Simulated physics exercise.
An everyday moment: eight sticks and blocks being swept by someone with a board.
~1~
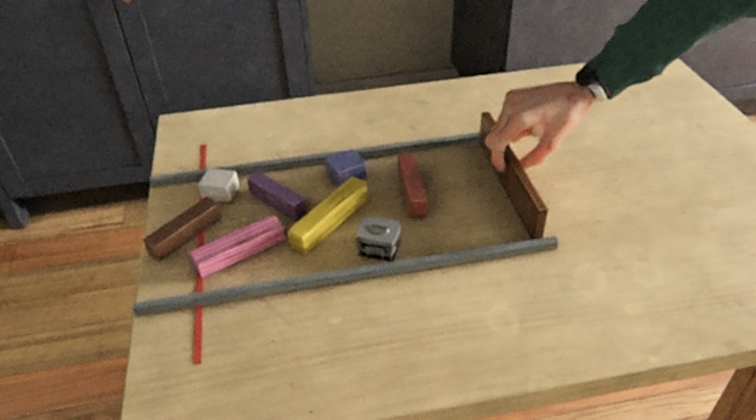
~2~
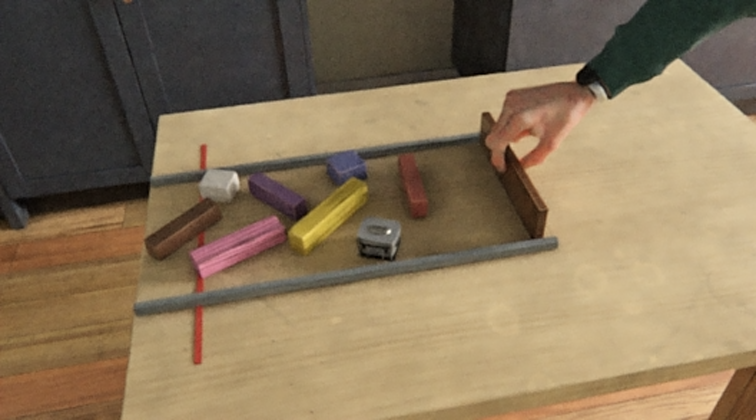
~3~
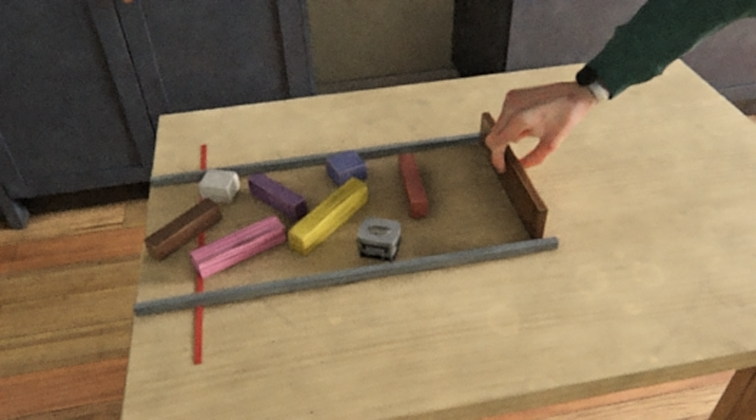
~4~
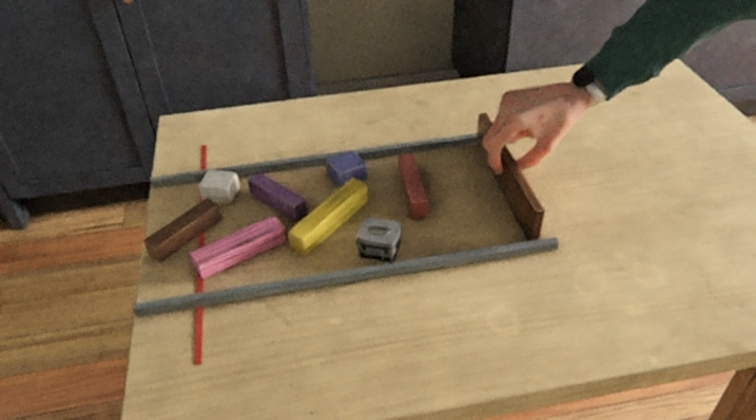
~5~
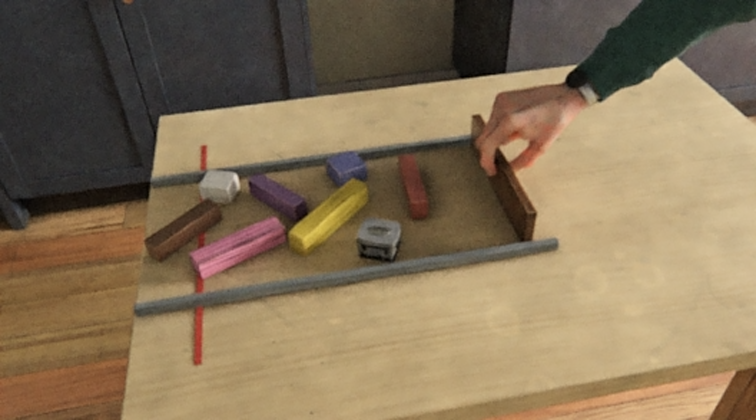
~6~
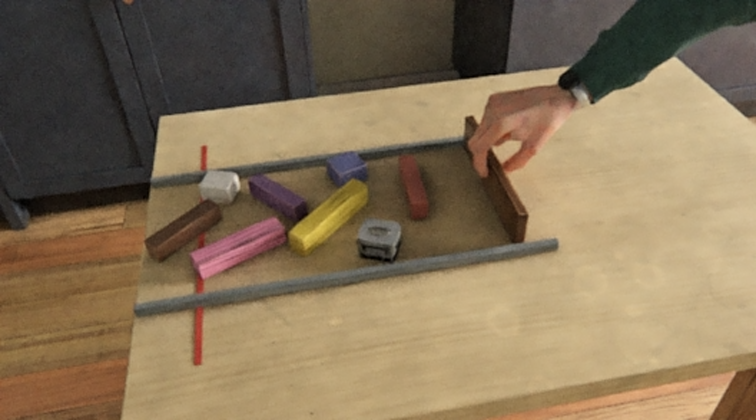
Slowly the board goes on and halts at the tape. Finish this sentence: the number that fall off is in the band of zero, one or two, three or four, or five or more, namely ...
Namely three or four.
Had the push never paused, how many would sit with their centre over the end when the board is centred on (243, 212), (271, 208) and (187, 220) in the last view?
Over the end: 0, 0, 4.
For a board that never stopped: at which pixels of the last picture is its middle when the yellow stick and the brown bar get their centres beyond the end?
Yellow stick over the end: About (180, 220). Brown bar over the end: About (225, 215).
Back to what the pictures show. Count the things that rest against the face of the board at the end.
The count in contact is 2.
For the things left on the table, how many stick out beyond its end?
I'd say 2 of them.
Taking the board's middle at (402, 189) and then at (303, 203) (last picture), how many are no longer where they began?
Counting first: 1, next 7.
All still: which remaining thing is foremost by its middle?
The purple bar finishes closest.
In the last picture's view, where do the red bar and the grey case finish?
Final positions - red bar around (192, 218), grey case around (178, 278).
Early on, none off yet; brown bar at rest near (185, 230); white block at rest near (220, 187); pink stick at rest near (240, 247).
A while later, none off yet; brown bar at rest near (185, 230); white block at rest near (220, 187); pink stick moving near (229, 248).
Further along, none off yet; brown bar travelled a little near (153, 239); white block travelled well along near (163, 198); pink stick travelled about its own width near (166, 259).
Finally, the number that fall off is three or four; lost, pink stick, white block and brown bar.
